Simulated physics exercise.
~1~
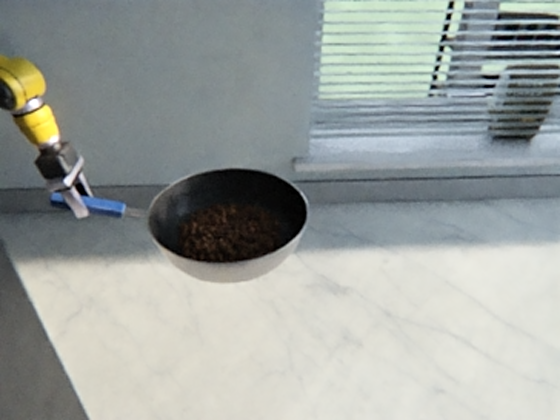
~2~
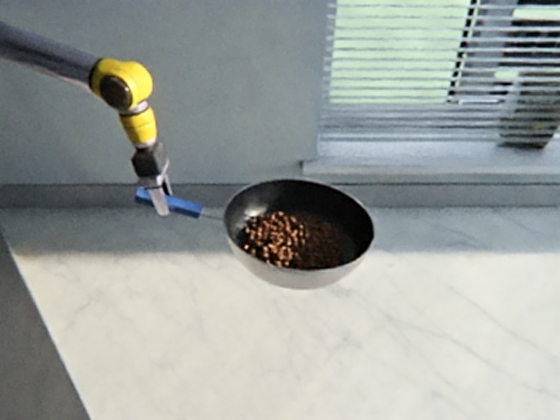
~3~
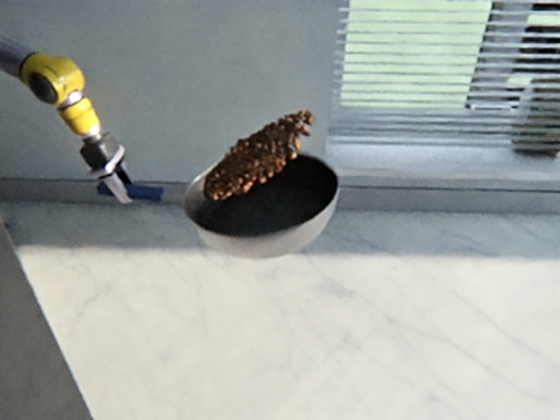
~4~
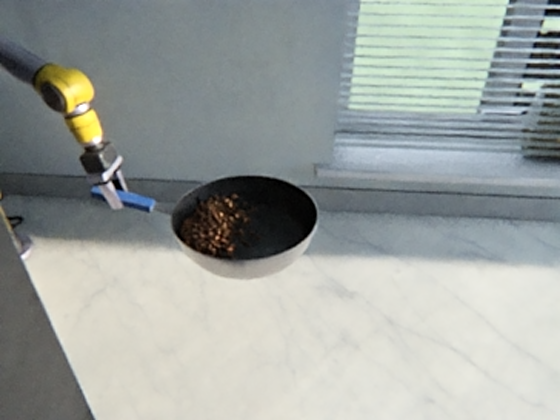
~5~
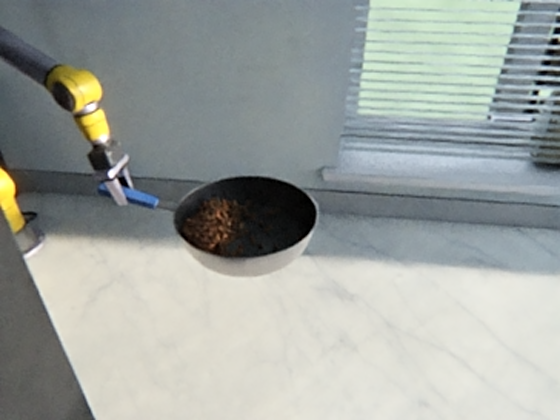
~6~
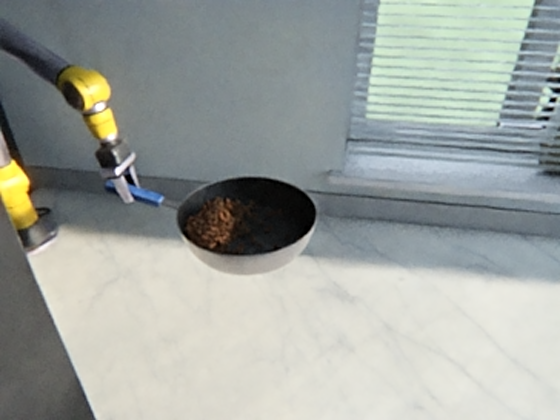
The clip shows a yellow robot arm holding a frying pan of brown pellets by its blue handle, moving it right, then back left and up while tossing the pellets into the air. They land back in the pan, which ends level and nearly still, with none visibly spilled.
